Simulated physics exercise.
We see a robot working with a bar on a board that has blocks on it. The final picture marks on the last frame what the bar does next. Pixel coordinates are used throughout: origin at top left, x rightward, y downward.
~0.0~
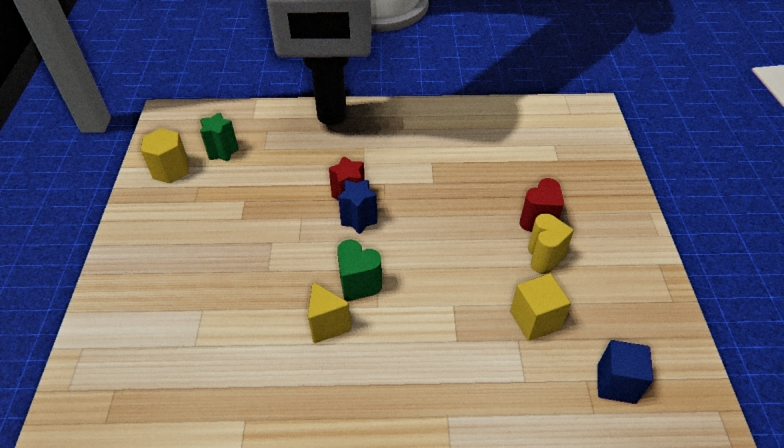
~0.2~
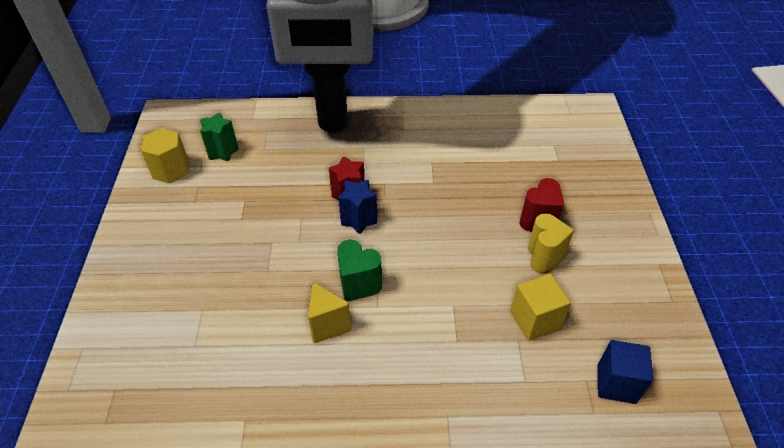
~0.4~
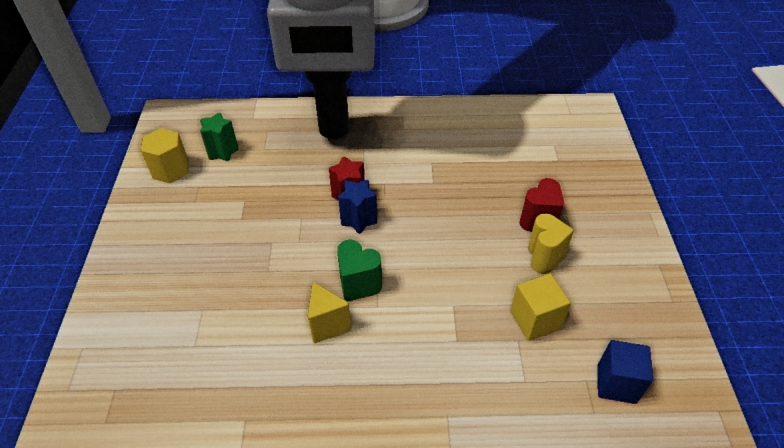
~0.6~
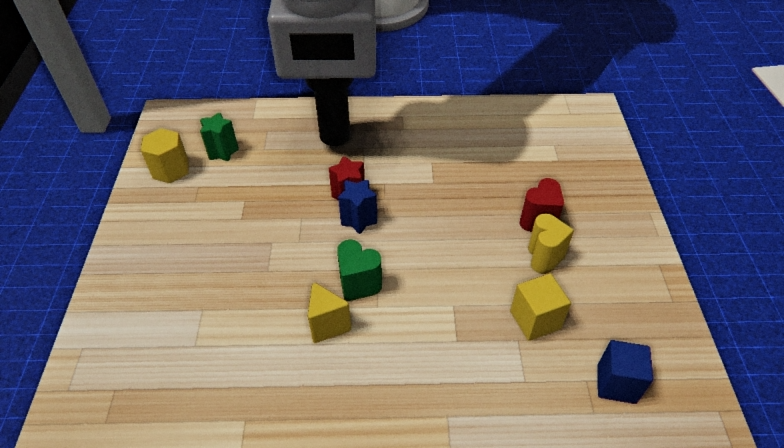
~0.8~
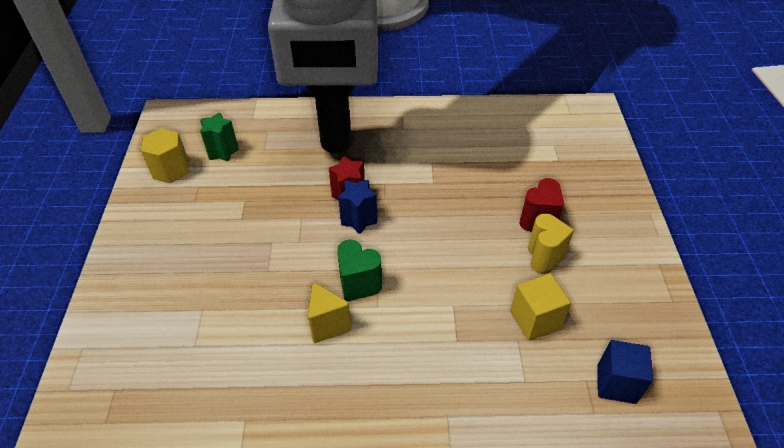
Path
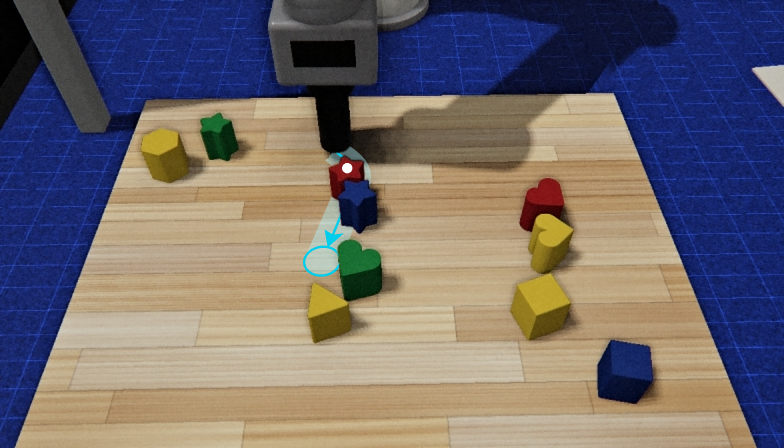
A light wooden board lies on a blue tiled surface, seen from above at an angle by a still camera. Yellow and green blocks sit at the upper left, red and blue stars above a green heart and yellow triangle near the middle, and red, yellow and blue blocks at the right. A grey robot arm slides its black bar slightly toward the red star, while the blocks stay still.
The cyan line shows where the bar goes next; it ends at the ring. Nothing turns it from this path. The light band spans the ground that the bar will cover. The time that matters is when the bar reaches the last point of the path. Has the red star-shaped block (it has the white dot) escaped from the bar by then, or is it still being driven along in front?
Pushed ahead.
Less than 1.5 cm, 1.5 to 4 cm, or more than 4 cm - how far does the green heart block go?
Under 1.5 cm.
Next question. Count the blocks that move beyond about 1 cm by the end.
It displaces two.
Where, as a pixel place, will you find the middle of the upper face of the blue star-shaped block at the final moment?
The blue star-shaped block ends near (357, 225).
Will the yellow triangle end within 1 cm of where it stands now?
The answer is yes.
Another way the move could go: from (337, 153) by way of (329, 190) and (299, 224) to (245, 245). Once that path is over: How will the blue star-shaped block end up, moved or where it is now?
That block will leave its spot.
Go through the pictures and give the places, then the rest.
In the first picture, lower end of the bar (332, 116), tops of blocks, yellow triangle (324, 300), red star-shaped block (347, 168), green heart block (356, 257), blue star-shaped block (357, 191).
In the second picture, bar (333, 123), blocks as before.
In the third picture, bar (334, 129), blocks as before.
In the fourth picture, bar (335, 136), blocks as before.
In the fifth picture, bar (336, 143), yellow triangle (324, 300), red star-shaped block (347, 168), green heart block (356, 257), blue star-shaped block (357, 191).
The drawn path runs from (337, 153) by way of (354, 183) and (339, 220) to (322, 261); the dot is on the red star-shaped block.
What follows on the original path. One third of the way, bar (353, 173); red star-shaped block (341, 175); blue star-shaped block (358, 193).
Two thirds of the way, bar (338, 211); red star-shaped block (318, 213); blue star-shaped block (356, 213), turned 95° anticlockwise.
At the end, bar (321, 251); yellow triangle not moved; red star-shaped block (291, 251), turned 25° clockwise; green heart block not moved; blue star-shaped block (357, 225), turned 155° anticlockwise.
